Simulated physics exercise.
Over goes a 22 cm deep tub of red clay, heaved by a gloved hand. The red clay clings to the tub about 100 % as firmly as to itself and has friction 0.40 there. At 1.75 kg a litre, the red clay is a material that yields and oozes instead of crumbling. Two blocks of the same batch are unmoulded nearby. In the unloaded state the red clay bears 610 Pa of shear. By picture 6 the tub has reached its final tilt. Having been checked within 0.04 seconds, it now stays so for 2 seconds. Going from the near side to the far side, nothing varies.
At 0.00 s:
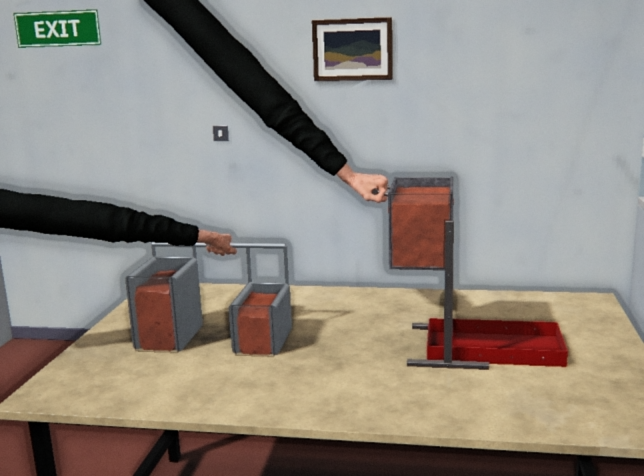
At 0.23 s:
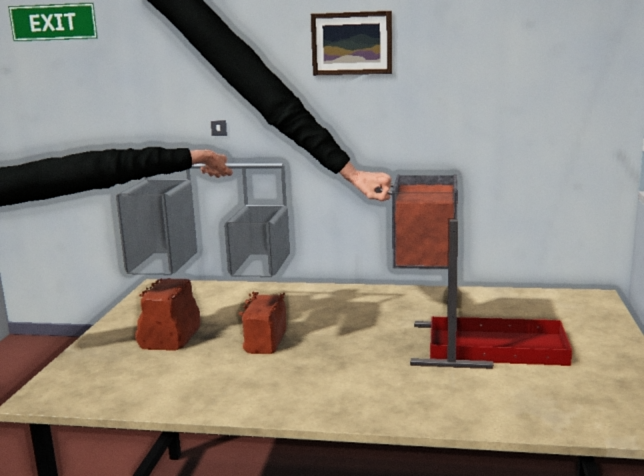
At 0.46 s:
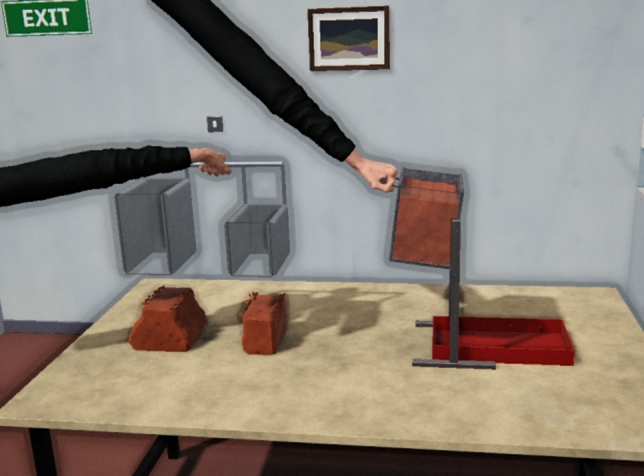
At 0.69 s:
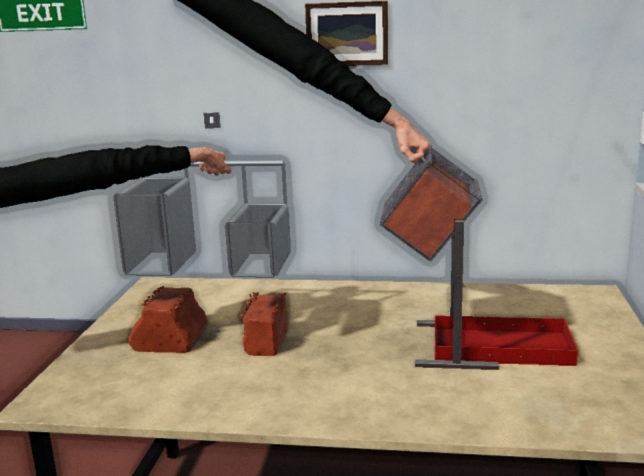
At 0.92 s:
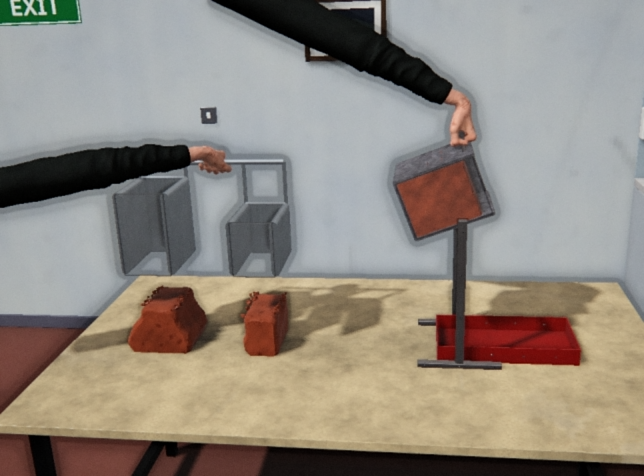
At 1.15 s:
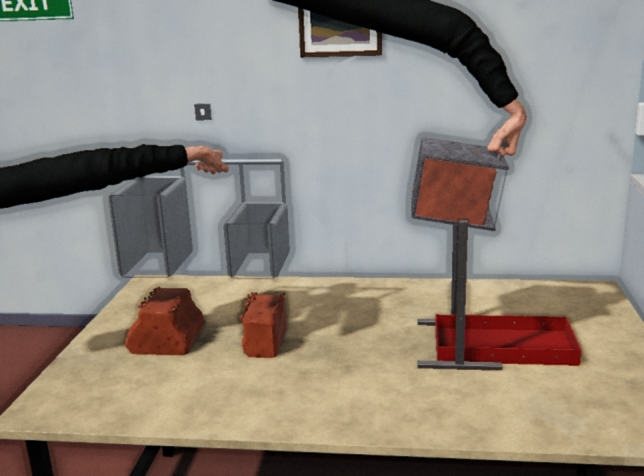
At first, one hand lifts a pair of grey moulds off two red clay blocks, and the larger left block sags and spreads while the smaller one keeps its shape. Then another hand turns the tub on the stand clockwise onto its side, with the red clay still inside.
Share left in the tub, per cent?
68 per cent.
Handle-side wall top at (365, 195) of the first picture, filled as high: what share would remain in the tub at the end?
That would leave about 40 % in the tub.
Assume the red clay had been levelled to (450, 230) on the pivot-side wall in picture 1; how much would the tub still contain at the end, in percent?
It would come to roughly 100 percent.
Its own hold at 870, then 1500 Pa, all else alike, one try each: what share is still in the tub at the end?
Roughly 100 % followed by roughly 100 %.
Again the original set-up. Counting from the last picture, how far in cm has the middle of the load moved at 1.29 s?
Shift: Some 1 cm.
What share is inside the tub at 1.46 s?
Near 95 %.
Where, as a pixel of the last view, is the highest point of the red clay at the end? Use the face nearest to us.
About (462, 177).
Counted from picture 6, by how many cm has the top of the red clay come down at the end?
5 cm.
By 1.29 s, the tub is at 99 degrees and holds 100 %.
By 1.46 s, the tub is at 99 degrees and holds 97 %.
By 1.63 s, the tub is at 99 degrees and holds 84 %.
By 1.80 s, the tub is at 99 degrees and holds 69 %.
By 3.15 s, at the end, the tub is at 99 degrees and holds 68 %.
